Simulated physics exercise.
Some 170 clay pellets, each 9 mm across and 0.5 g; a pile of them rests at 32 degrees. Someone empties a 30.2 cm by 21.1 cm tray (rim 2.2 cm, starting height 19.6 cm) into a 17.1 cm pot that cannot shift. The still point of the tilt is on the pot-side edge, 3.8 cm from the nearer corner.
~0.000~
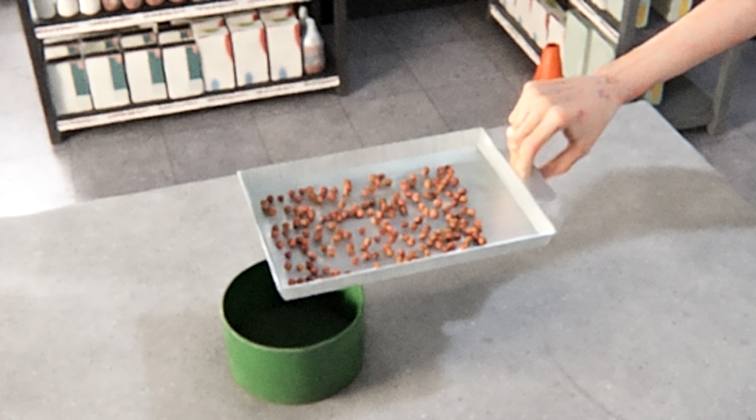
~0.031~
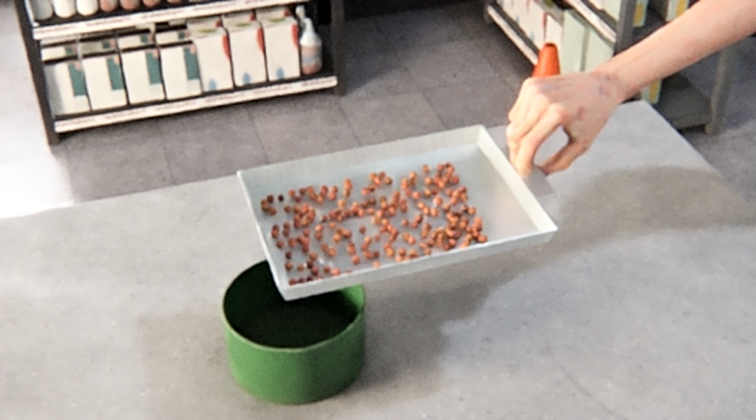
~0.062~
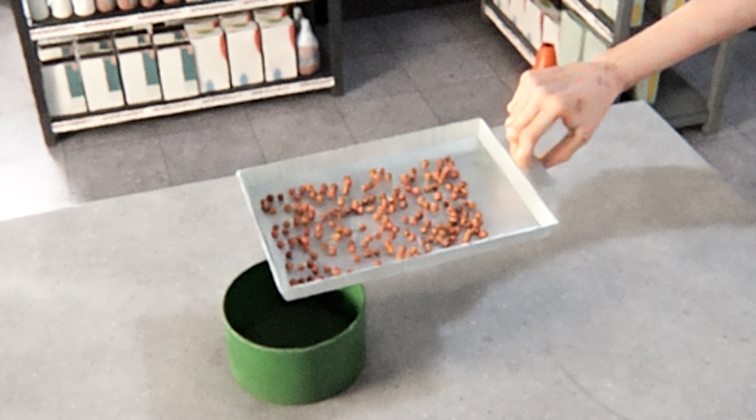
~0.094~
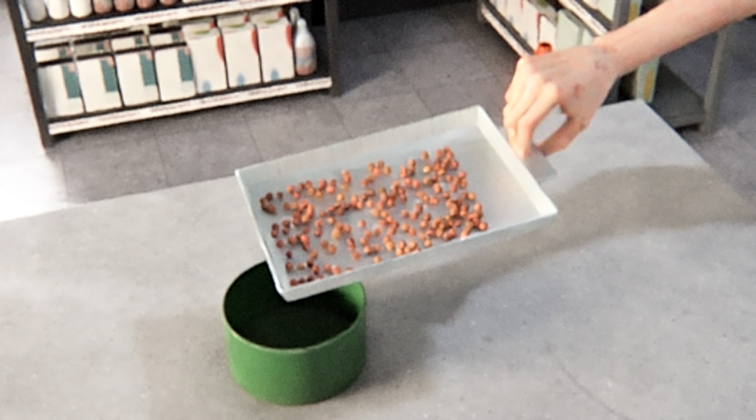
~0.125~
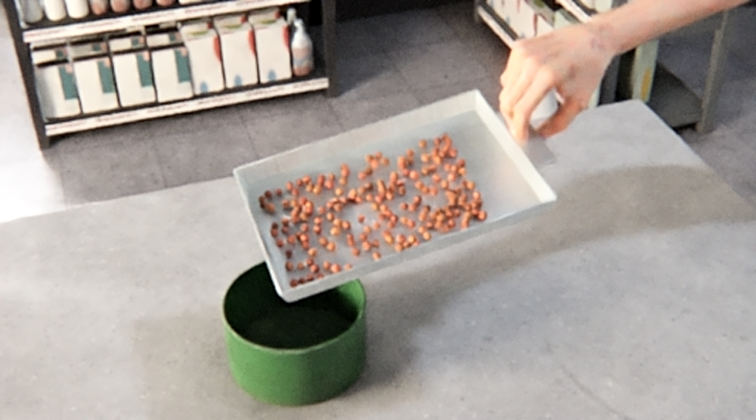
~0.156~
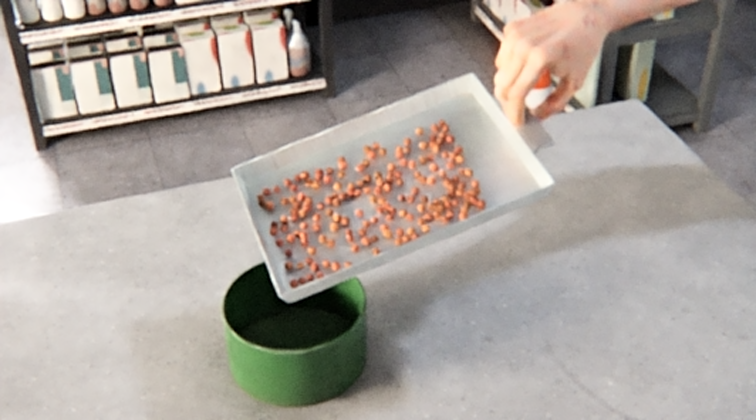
A hand at the right held a shallow pale tray of small reddish-brown pellets above a green pot on a gray counter, then slowly raised its end, tilting the tray toward the pot.
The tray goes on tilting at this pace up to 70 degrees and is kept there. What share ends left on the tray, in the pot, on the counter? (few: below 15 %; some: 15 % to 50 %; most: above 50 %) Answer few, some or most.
Left on the tray: Some; in the pot: Few; on the counter: Most.
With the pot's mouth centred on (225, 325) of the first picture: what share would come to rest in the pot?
Some 25 per cent.
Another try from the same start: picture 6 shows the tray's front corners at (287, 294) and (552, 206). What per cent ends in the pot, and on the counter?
Pot 0, counter 65.
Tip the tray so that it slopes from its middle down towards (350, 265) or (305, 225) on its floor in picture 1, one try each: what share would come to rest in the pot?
Some 0 and 5 per cent.
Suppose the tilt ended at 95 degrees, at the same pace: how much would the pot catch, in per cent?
It would be near 0 per cent.
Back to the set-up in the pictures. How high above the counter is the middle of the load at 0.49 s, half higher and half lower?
Some 24 cm.
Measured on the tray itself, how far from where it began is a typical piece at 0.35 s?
Some 2 cm.
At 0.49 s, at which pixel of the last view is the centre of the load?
At about (284, 229).
Then, at 0.35 s, tilt 43 degrees; the tray holds 100 %, the pot 0 %.
After 0.49 s, tilt 63 degrees; the tray holds 100 %, the pot 0 %.
After 0.75 s, tilt 70 degrees; the tray holds 45 %, the pot 0 %.
By 1.7 s all is still; tray 40 %, pot 0 %, counter 60 %.
